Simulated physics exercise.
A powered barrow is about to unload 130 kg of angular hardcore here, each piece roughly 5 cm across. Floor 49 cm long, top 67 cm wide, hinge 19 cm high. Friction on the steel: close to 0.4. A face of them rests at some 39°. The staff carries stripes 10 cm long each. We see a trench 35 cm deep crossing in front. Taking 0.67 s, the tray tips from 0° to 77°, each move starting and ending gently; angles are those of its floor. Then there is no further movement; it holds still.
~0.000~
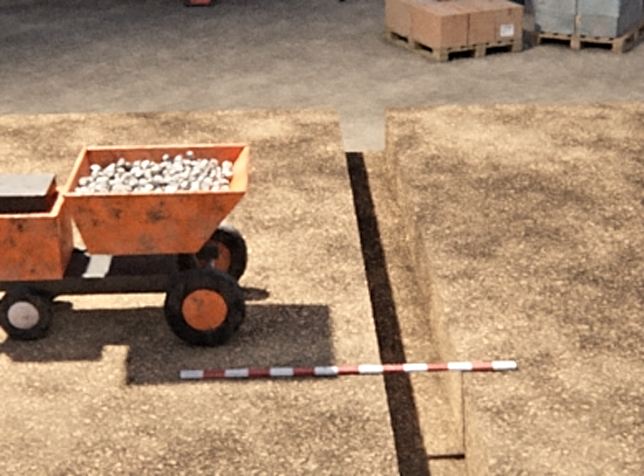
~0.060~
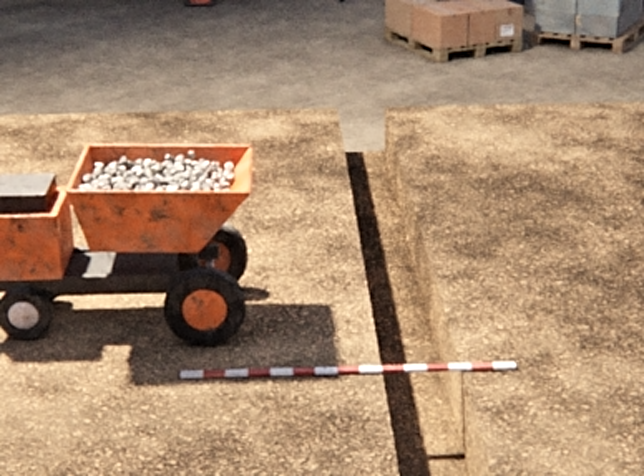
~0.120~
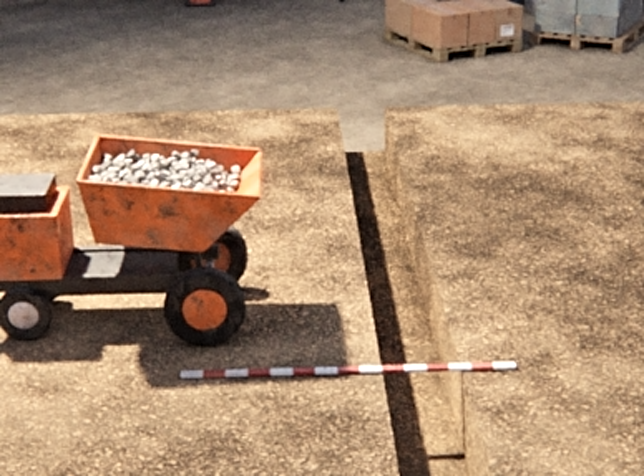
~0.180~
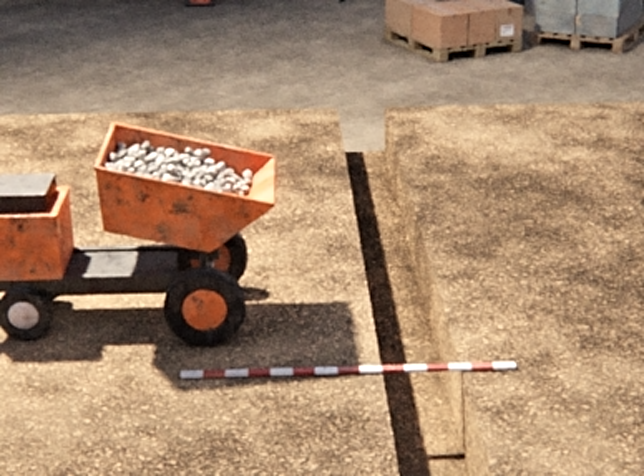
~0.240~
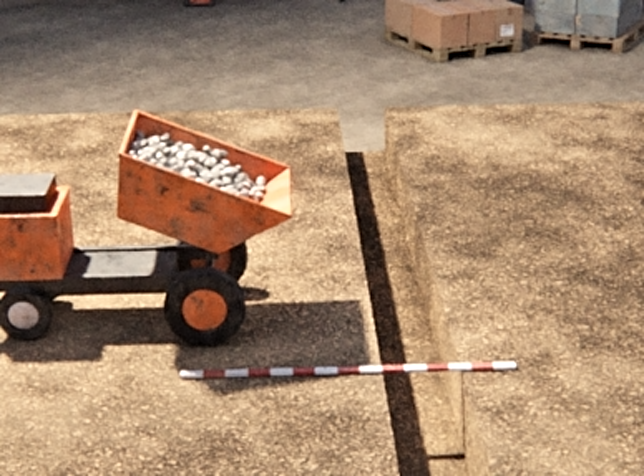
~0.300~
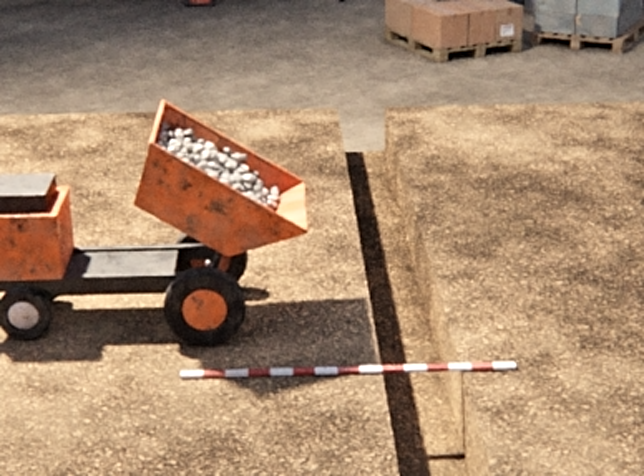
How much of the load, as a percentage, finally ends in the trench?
I would put it at about 67 per cent.
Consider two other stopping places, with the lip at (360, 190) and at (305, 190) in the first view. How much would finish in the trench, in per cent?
Roughly 5 percent for the first, and 80 percent for the second.
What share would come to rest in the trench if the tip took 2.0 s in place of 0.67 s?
That would give about 45 percent.
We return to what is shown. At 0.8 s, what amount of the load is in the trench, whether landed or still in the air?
I'd say near 20 per cent at that time.
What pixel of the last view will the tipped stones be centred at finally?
About (405, 357).
After 0.5 s the floor is at 65°; 100 % in the tray; the foremost stones are at (327, 265).
After 0.8 s the floor is at 77°; 63 % in the tray, 15 % short of the trench, 22 % in the trench; the foremost stones are at (433, 354).
After 1.1 s the floor is at 77°; 21 % in the tray, 18 % short of the trench, 61 % in the trench; the foremost stones are at (454, 360).
After 3.1 s the floor is at 77°; 14 % in the tray, 18 % short of the trench, 67 % in the trench; the foremost stones are at (460, 344).
